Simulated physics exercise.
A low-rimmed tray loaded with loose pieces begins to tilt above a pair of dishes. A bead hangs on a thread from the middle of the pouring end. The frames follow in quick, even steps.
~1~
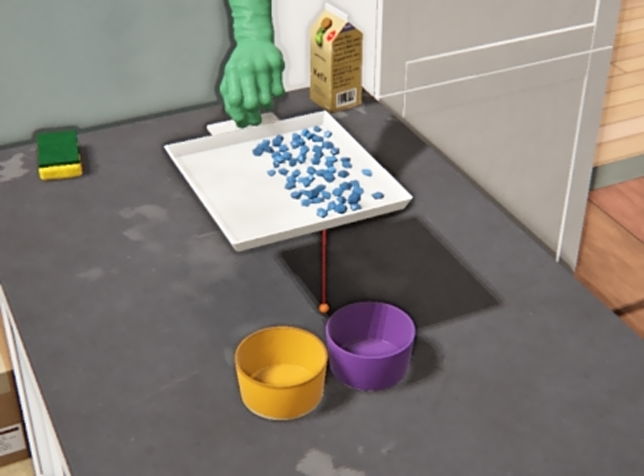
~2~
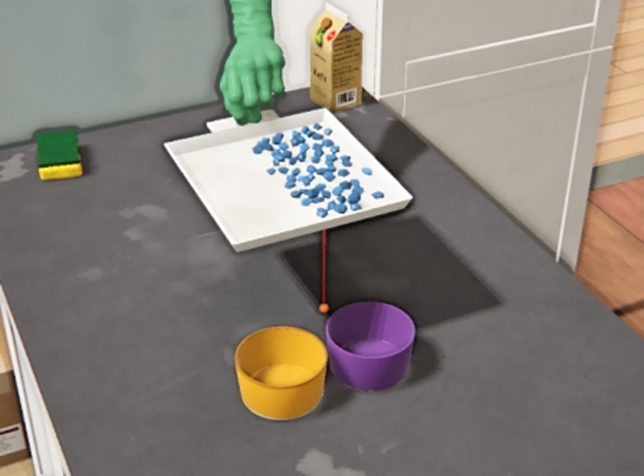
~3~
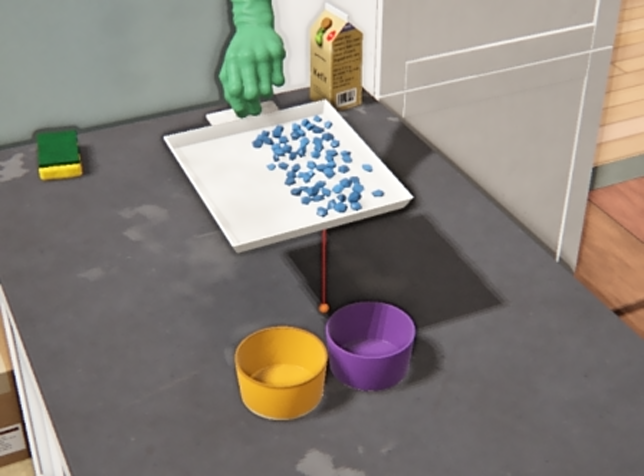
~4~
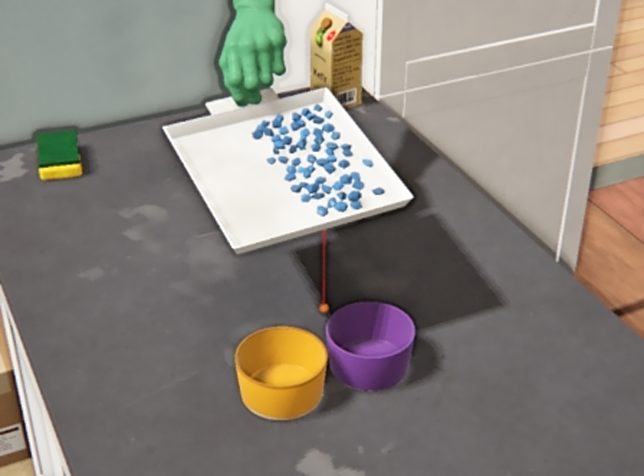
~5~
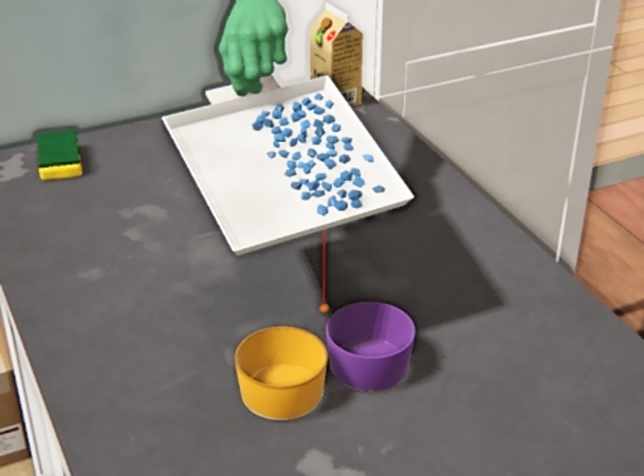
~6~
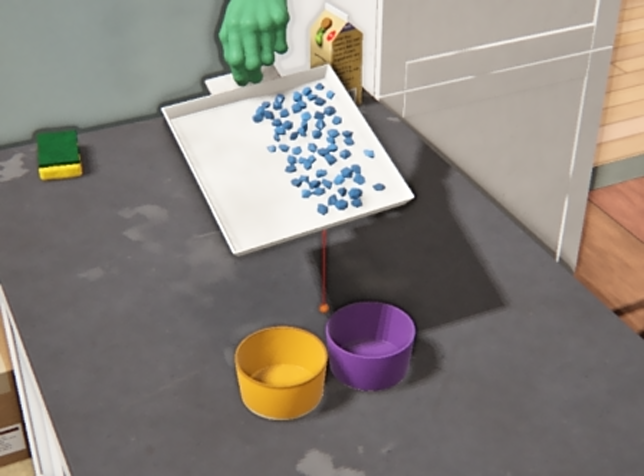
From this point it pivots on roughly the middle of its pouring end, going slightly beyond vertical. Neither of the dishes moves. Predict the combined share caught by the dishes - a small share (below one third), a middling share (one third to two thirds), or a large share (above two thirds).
A large share, above two thirds.
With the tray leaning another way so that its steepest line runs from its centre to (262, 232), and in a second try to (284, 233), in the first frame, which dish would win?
Point by point: The left side, then the left side.
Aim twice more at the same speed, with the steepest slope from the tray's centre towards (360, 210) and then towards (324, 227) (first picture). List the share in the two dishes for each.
I'd expect around 20 in a hundred first and around 80 in a hundred second.
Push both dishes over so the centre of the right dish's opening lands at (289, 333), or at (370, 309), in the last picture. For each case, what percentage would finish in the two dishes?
Trial 1 around 40 percent, trial 2 around 40 percent.
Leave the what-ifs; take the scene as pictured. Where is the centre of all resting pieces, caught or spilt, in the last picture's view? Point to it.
Roughly at (299, 383).
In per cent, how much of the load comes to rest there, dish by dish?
Per hundred pieces, the left dish ends with about 50 and the right dish with about 40.
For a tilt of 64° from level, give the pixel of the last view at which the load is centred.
Its middle sits at about pixel (320, 225).
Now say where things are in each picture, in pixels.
In the first frame, corners of the pouring end at (237, 239) and (404, 196), level; middle of the load at (311, 171), aquarium stones; left dish at (300, 399); right dish at (390, 370); bead on its thread at (324, 308).
In the second frame, corners of the pouring end at (237, 239) and (404, 196), level; middle of the load at (311, 169).
In the third frame, corners of the pouring end at (237, 241) and (405, 195), tipped barely, lowest at the left corner; middle of the load at (311, 165).
In the fourth frame, corners of the pouring end at (237, 243) and (405, 195), tipped a little, lowest at the left corner; middle of the load at (311, 159).
In the fifth frame, corners of the pouring end at (237, 245) and (405, 194), tipped a little, lowest at the left corner; middle of the load at (312, 153).
In the sixth frame, corners of the pouring end at (238, 247) and (406, 194), tipped clearly, lowest at the left corner; middle of the load at (312, 148); left dish at (300, 399); right dish at (390, 370).
Soon after the last picture, tray tipped steeply; most on the tray; about a quarter in the air.
A little later, tray tipped past a quarter turn; about a third in the left dish; about a quarter in the right dish; a small part outside both; about a quarter in the air.
Later still, tray tipped past a quarter turn; about half in the left dish; about a third in the right dish; a small part outside both.
At rest, tray tipped past a quarter turn; about half in the left dish; about a third in the right dish; a small part outside both.
